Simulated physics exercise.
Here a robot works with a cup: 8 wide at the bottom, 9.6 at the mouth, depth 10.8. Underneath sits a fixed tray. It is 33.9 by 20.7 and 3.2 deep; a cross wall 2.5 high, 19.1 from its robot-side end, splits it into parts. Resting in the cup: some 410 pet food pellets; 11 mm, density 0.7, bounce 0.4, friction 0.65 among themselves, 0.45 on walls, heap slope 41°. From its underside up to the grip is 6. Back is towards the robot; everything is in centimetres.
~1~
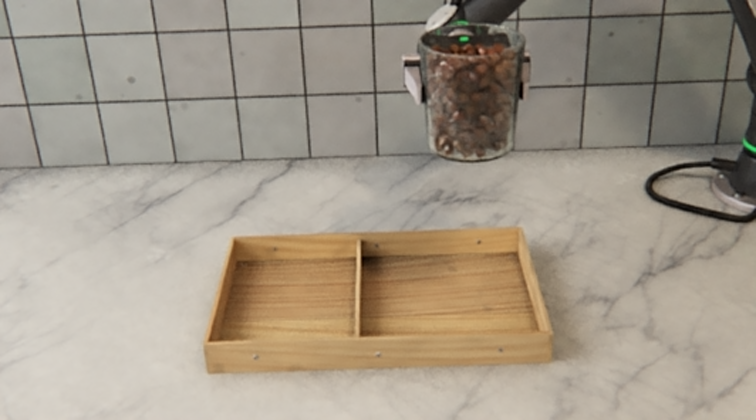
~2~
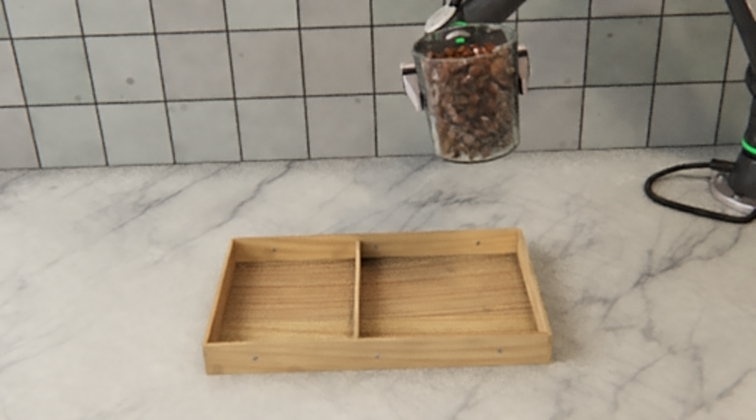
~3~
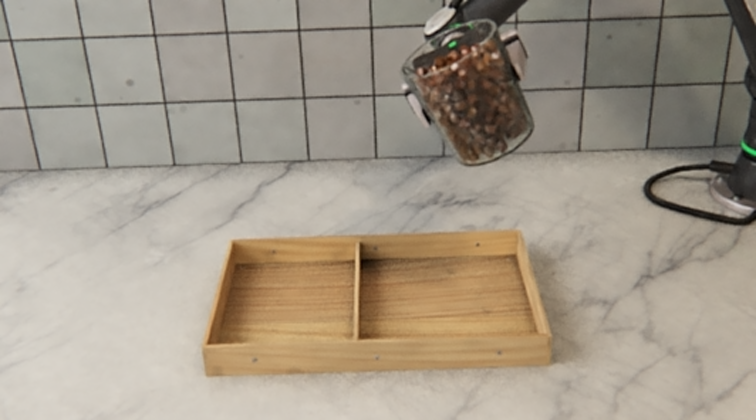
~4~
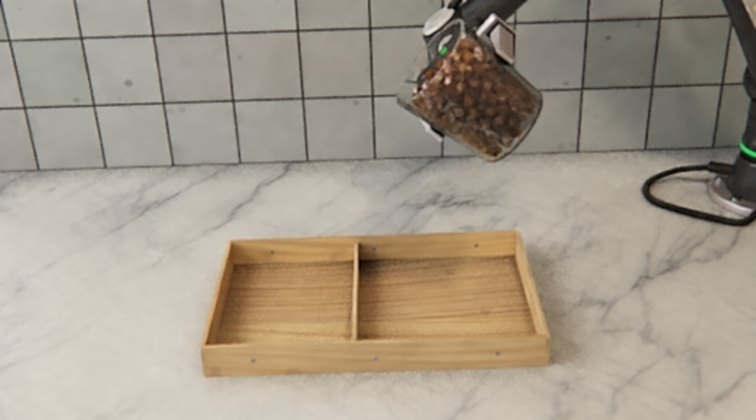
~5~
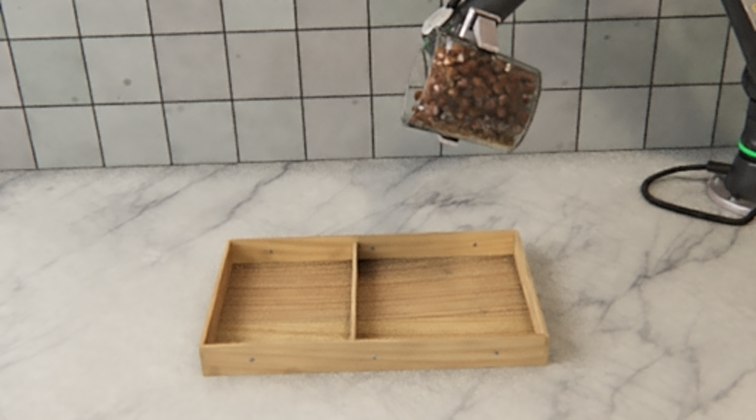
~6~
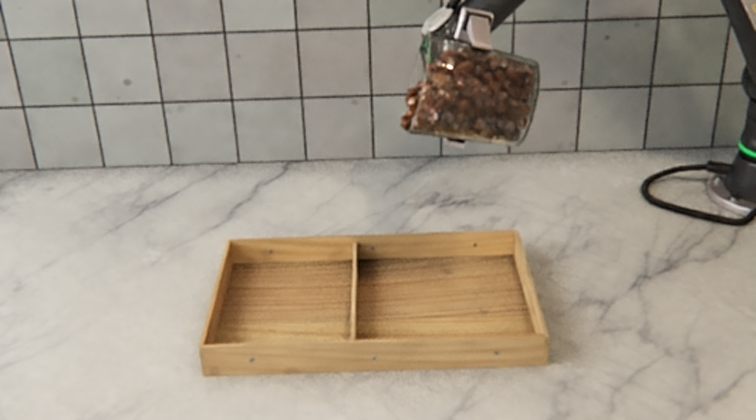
A clear cup full of brown pellets, gripped by a dark robot arm at the upper right, hangs above a marble counter backed by pale grey-green tiles, seen from slightly above. Below it sits an empty, light-brown wooden tray with one divider, and a black cable loops at the right. The arm tilts the cup leftward until it lies nearly sideways, the pellets shifting inside, while the view stays essentially still.
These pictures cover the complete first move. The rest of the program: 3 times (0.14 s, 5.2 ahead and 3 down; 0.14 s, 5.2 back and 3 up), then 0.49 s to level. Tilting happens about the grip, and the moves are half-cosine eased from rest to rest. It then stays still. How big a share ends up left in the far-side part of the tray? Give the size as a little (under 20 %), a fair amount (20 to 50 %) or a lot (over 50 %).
A fair amount.
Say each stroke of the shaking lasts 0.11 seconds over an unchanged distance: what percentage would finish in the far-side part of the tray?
Around 40 percent.
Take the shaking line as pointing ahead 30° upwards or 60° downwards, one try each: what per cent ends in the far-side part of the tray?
60 and 10 %.
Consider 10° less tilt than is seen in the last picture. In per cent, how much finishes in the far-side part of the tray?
Roughly 15 percent.
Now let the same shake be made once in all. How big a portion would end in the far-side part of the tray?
Roughly 15 in a hundred.
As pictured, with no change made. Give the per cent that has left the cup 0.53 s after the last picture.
By then near 30 % is out.
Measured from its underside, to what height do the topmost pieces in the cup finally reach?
Height at rest: About 10.0 centimetres.
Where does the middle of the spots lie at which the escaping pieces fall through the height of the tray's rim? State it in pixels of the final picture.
Their middle lies around (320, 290).
Then, 0.53 s after the last picture, tilted 76° forward, highest piece 27 above the table; 285 in the cup, 64 in the far-side part, 17 in the robot-side part, 1 on the table or floor, 42 in flight or on a rim.
Then, 1.06 s after the last picture, tilted 43° forward, highest piece 27 above the table; 238 in the cup, 119 in the far-side part, 49 in the robot-side part, 2 on the table or floor, 1 in flight or on a rim.
Then, 1.53 s after the last picture, level, highest piece 30 above the table; 238 in the cup, 120 in the far-side part, 49 in the robot-side part, 2 on the table or floor.
Then, 2.58 s after the last picture, level, highest piece 29 above the table; 238 in the cup, 120 in the far-side part, 49 in the robot-side part, 2 on the table or floor.
Final count, 238 in the cup, 120 in the far-side part, 49 in the robot-side part, 2 on the table or floor. That is 29 % in the far-side part of the tray.
